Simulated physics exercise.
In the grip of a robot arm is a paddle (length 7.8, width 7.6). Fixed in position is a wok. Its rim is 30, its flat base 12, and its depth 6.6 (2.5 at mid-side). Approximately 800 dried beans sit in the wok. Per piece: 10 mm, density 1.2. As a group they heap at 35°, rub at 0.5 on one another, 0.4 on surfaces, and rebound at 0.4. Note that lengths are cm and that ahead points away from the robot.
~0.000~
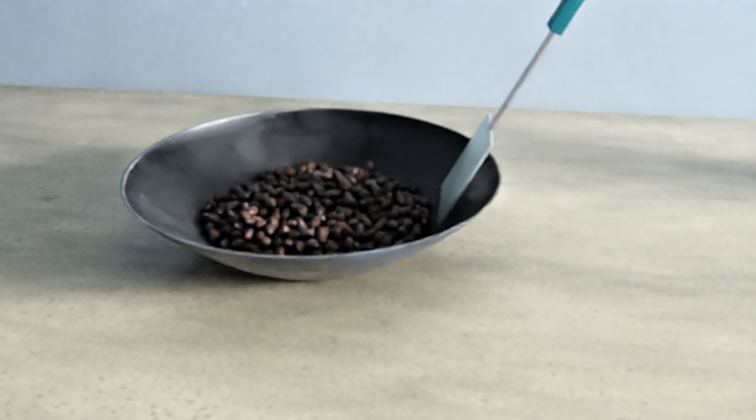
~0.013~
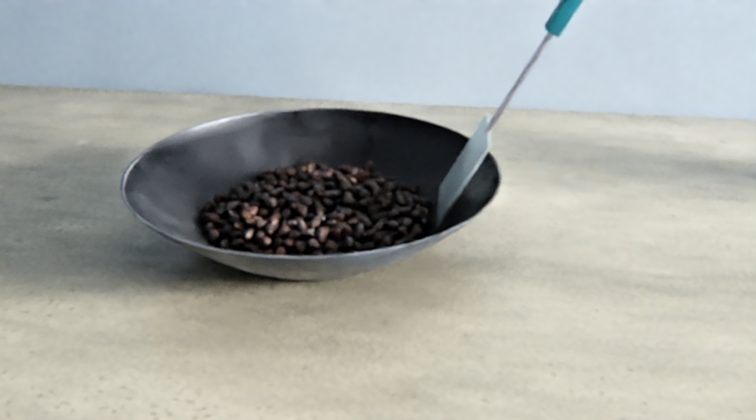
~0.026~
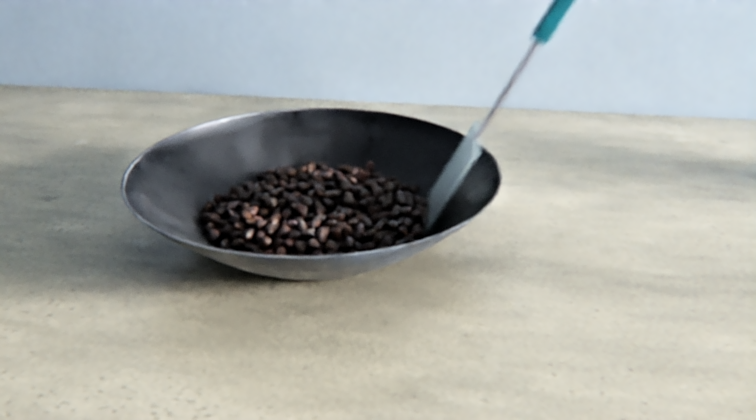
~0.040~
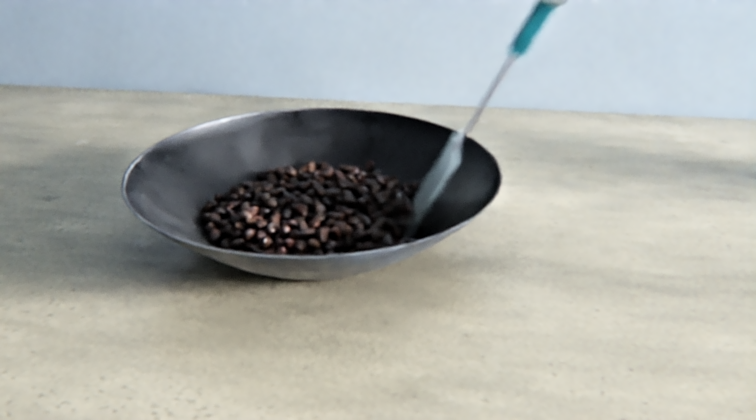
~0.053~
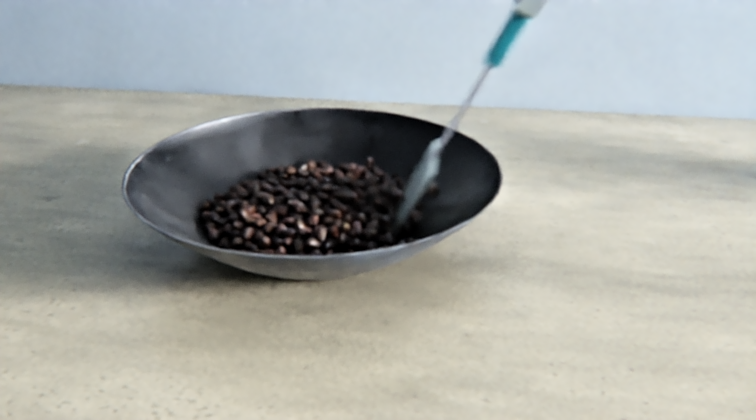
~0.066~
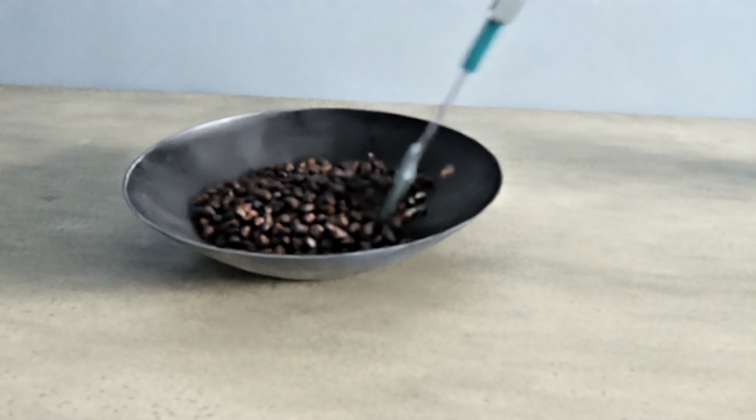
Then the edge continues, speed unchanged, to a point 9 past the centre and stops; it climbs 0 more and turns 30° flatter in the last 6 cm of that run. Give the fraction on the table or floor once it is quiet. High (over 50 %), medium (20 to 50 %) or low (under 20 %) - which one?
Medium, from 20 to 50 %.
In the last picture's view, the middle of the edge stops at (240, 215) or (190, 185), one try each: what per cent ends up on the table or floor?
First try roughly 5 percent, second roughly 45 percent.
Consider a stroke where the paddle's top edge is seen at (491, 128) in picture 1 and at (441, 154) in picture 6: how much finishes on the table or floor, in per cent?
About 15 per cent.
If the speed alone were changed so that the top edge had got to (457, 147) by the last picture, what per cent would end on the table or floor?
Share: Roughly 10 %.
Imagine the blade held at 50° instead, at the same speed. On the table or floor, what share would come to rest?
Around 25 in a hundred.
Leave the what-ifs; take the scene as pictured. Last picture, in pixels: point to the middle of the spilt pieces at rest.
(18, 214), roughly.
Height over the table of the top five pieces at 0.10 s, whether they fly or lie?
Height: Some 8 cm.
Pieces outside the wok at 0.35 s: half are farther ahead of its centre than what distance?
I'd say some 22 centimetres.
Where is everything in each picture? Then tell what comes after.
In the first picture, paddle top edge at (491, 128), sloping 63°; upper third of the load around (317, 205), from x 205 to 425, top at y 165; 796 in the wok.
In the second picture, paddle top edge at (489, 129), sloping 63°; upper third of the load around (317, 205), from x 205 to 425, top at y 165.
In the third picture, paddle top edge at (477, 136), sloping 63°; upper third of the load around (317, 205), from x 205 to 425, top at y 165.
In the fourth picture, paddle top edge at (457, 147), sloping 63°; upper third of the load around (318, 203), from x 205 to 420, top at y 165.
In the fifth picture, paddle top edge at (435, 155), sloping 63°; upper third of the load around (321, 202), from x 205 to 435, top at y 165.
In the sixth picture, paddle top edge at (413, 160), sloping 63°; upper third of the load around (318, 197), from x 200 to 445, top at y 160; 796 in the wok.
After 0.10 s, sloping 63°, highest piece 10 above the table; 796 in the wok.
After 0.13 s, sloping 56°, highest piece 18 above the table; 793 in the wok, 3 on the blade or in flight.
After 0.35 s, sloping 33°, highest piece 45 above the table; 565 in the wok, 61 on the table or floor, 170 on the blade or in flight.
After 1.40 s, sloping 33°, highest piece 7 above the table; 562 in the wok, 234 on the table or floor.
At rest, 562 in the wok, 234 on the table or floor. That is 29 % on the table or floor.
